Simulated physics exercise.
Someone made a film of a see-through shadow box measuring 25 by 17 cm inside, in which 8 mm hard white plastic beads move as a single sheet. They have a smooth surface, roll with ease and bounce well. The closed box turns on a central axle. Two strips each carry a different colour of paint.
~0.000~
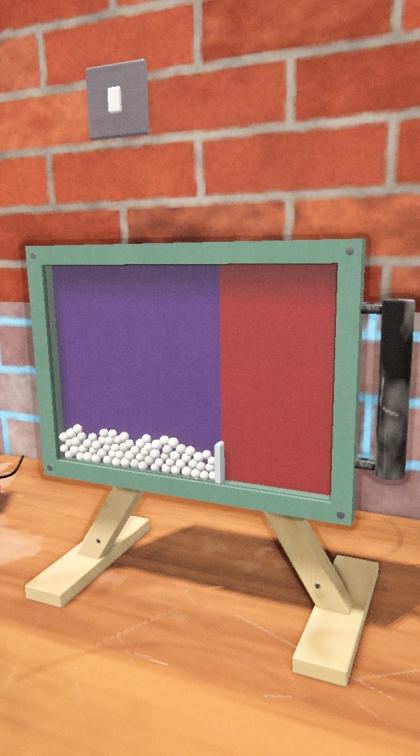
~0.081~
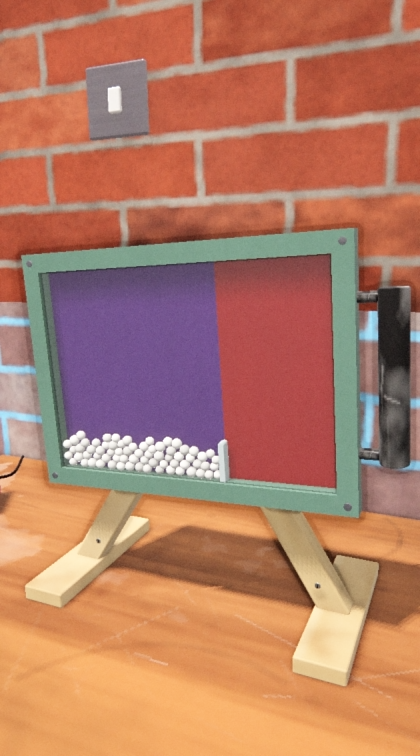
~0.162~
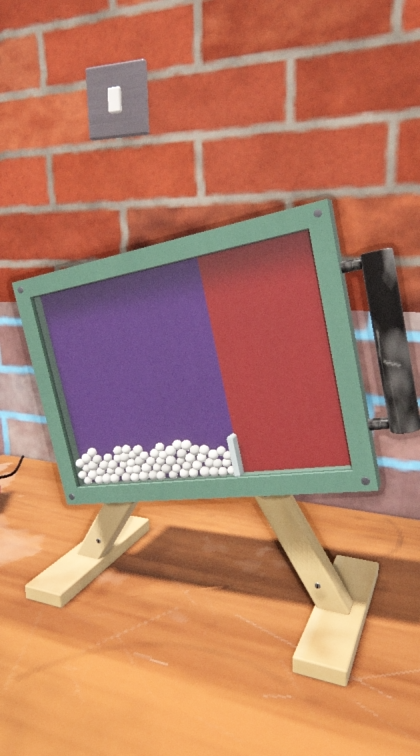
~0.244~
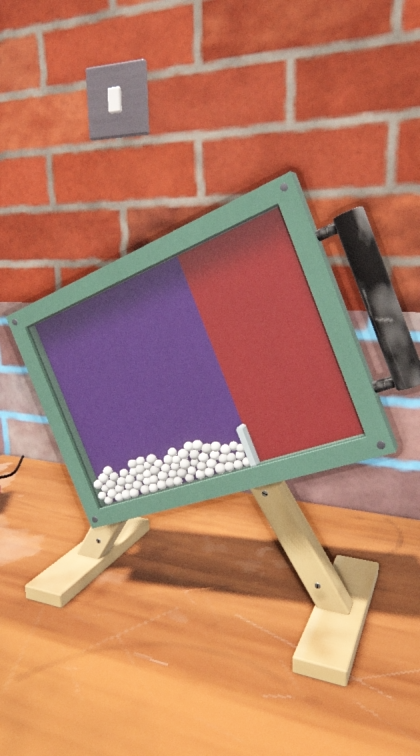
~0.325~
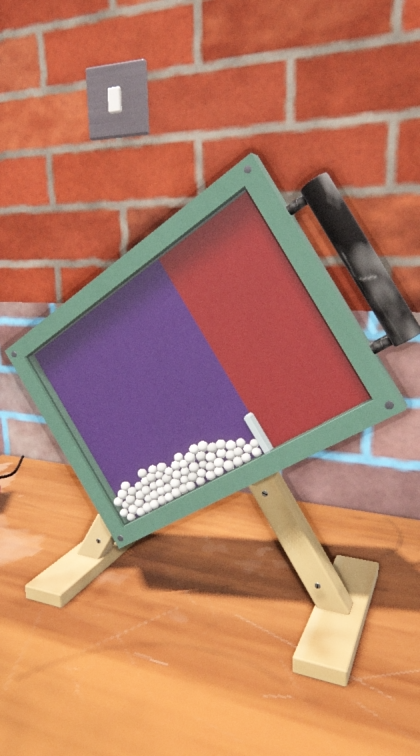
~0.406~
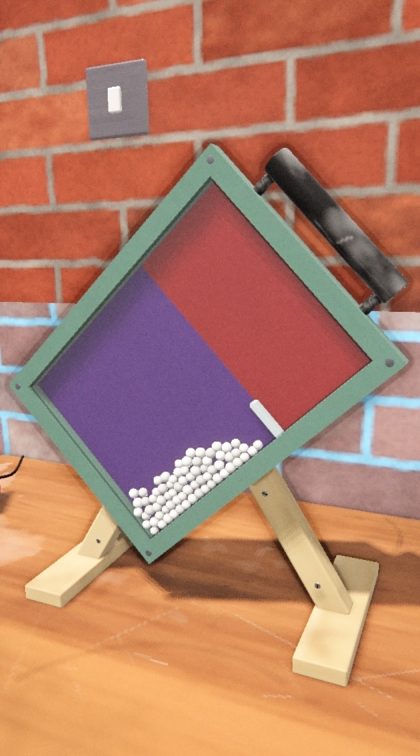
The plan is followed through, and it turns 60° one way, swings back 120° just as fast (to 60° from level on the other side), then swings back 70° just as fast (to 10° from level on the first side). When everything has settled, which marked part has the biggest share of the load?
It is purple.
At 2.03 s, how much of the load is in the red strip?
Reading: Around 40 per cent of the load.
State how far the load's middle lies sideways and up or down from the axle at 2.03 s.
The middle sits around 1 cm left of it and 8 cm below it.
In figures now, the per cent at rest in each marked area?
Tally: Red strip = 40; purple strip = 60.
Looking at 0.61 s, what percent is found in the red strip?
0 per cent.
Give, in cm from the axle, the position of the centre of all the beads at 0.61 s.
Right by about 2 cm and below by about 10 cm.
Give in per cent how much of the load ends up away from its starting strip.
Close to 40 % end up somewhere else.
By 0.61 s, it stands 60° anticlockwise; the beads' middle is 2 cm right of and 10 cm below the centre; purple 100 %.
By 2.03 s, it stands 25° clockwise; the beads' middle is 1 cm left of and 8 cm below the centre; red 40 %, purple 60 %.
By 2.37 s, it stands 10° anticlockwise; the beads' middle is 4 cm right of and 7 cm below the centre; red 40 %, purple 60 %.
All still by 3.3 s, it stands 10° anticlockwise; red 40 %, purple 60 %.
